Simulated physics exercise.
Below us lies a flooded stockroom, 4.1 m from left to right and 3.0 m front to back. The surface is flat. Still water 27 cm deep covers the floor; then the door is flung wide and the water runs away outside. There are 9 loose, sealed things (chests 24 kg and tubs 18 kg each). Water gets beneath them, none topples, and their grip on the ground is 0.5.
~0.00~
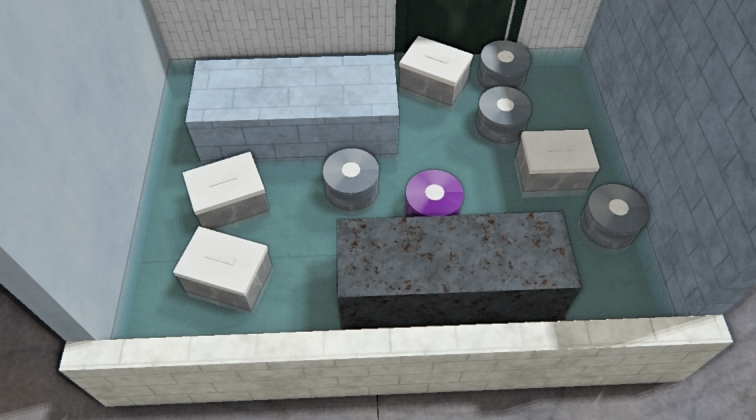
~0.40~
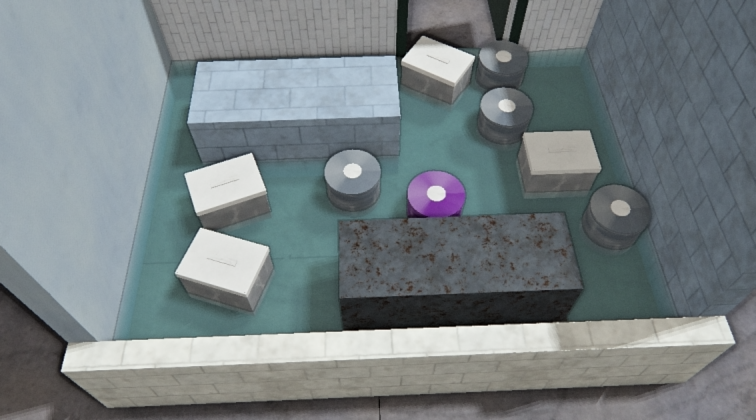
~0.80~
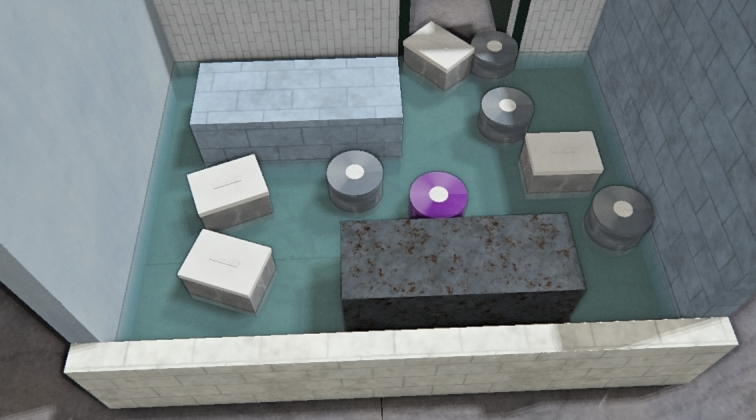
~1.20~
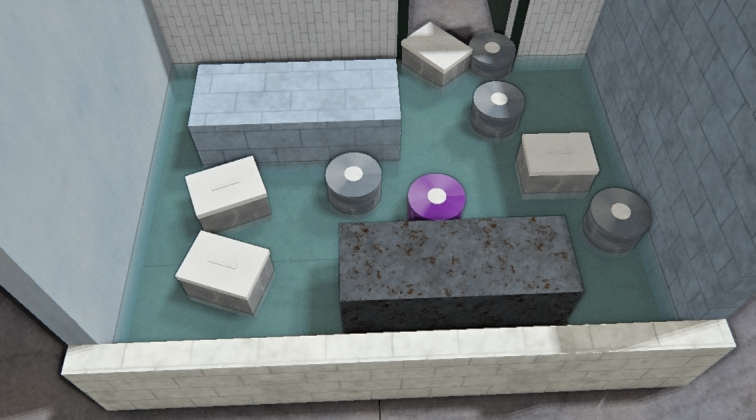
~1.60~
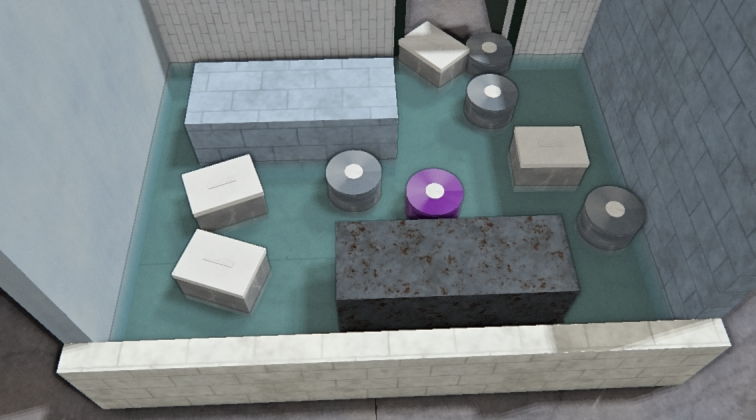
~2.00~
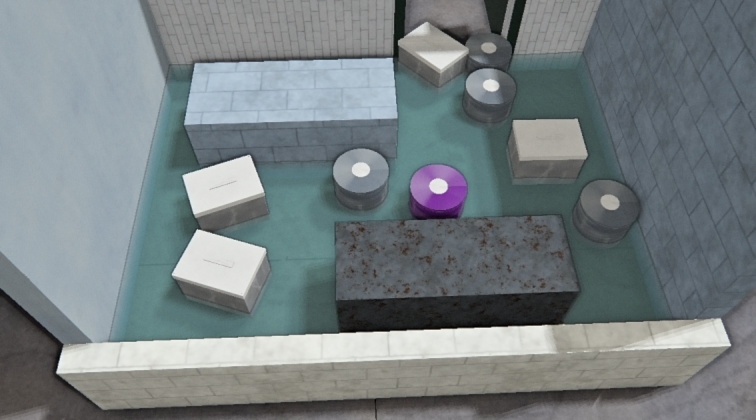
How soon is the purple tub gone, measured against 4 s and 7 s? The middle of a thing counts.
Expect it after the second time or never.
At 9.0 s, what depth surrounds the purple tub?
About 20 cm.
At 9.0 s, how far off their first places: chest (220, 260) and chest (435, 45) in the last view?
In that order: 20 cm, 30 cm.
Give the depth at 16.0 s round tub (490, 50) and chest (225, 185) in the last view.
About 11 and 18 cm.
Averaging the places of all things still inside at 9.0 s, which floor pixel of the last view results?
Near (437, 153).
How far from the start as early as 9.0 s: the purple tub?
About 80 cm.
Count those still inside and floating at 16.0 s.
I count 7.
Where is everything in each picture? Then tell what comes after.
The purple tub at (435, 193), afloat; 27 cm deep round most things; 0 of 9 have shifted, in the first picture.
The purple tub at (436, 194), afloat; about 2580 L in view; 2 of 9 have shifted, in the second picture.
The purple tub at (439, 195), afloat; 27 cm deep round most things; 2 of 9 have shifted, in the third picture.
The purple tub at (437, 197) floats; about 2490 L in view; 3 of 9 have shifted, in the fourth picture.
The purple tub at (435, 191), afloat, 6 cm from its start; about 2460 L in view; 5 of 9 have shifted, in the fifth picture.
The purple tub at (438, 187), afloat, 12 cm from its start; 24 cm deep round most things; 7 of 9 have shifted, in the sixth picture.
After 4.0 s the purple tub is near (472, 176), 0.4 m from its start, afloat; 0 of 9 are out; 9 afloat.
After 9.0 s the purple tub is near (493, 147), 0.8 m from its start, afloat; 0 of 9 are out; 7 afloat.
After 16.0 s the purple tub is near (493, 113), 1.1 m from its start, afloat; 0 of 9 are out; 7 afloat.
After 20.0 s the purple tub is near (505, 107), 1.3 m from its start, afloat; 0 of 9 are out; 7 afloat.
